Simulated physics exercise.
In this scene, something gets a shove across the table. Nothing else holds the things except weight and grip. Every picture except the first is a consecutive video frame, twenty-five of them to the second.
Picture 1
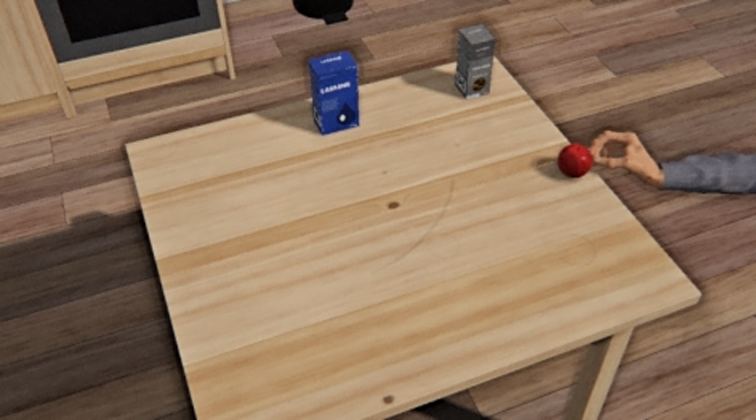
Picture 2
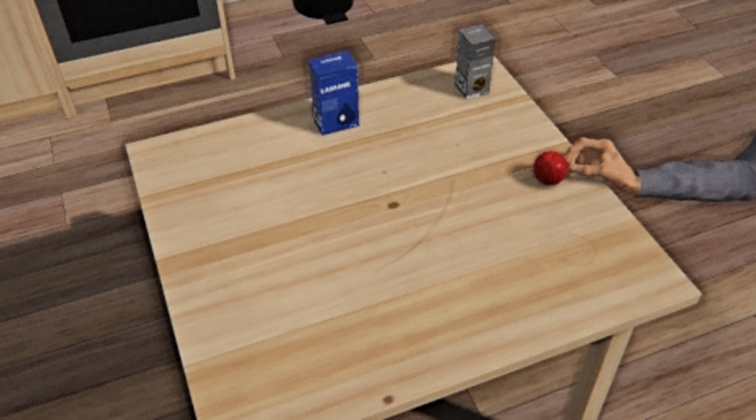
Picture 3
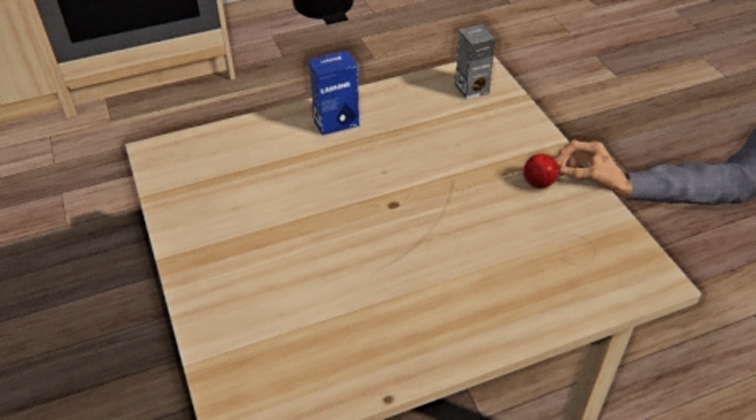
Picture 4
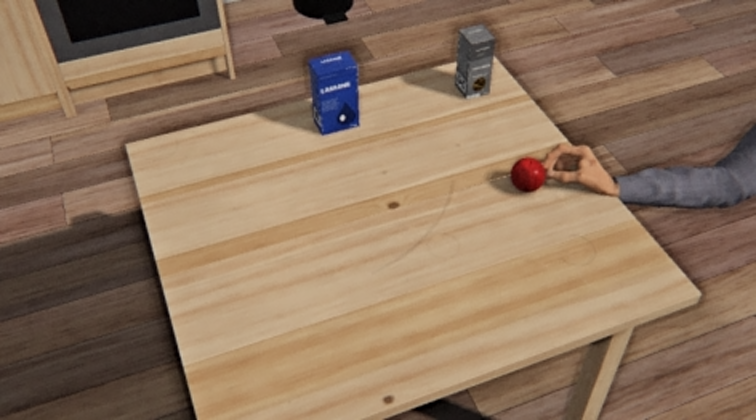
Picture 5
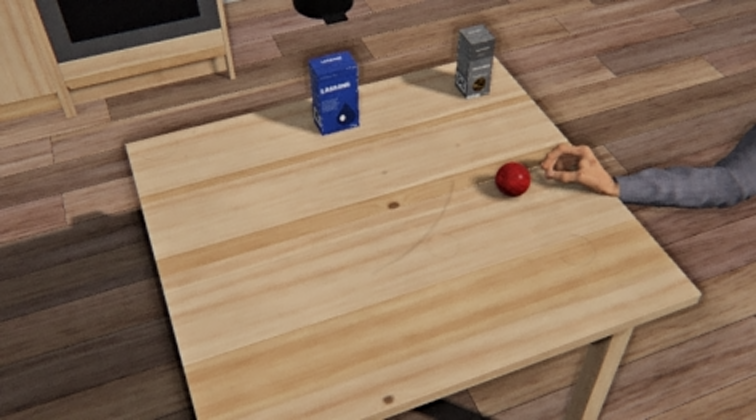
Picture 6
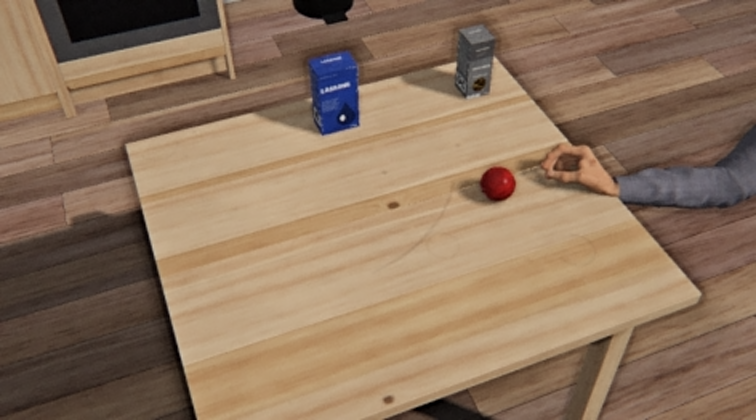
A hand pushes a red apple leftward across a wooden table, and it rolls away.
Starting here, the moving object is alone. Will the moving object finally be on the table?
No, it ends off the table.
Then, 0.30 s after the last picture, red apple rolled well along near (385, 218).
Then, 0.80 s after the last picture, red apple rolled well along near (204, 272).
Then, 1.30 s after the last picture, red apple now off the table.
By the end, off the table, red apple.
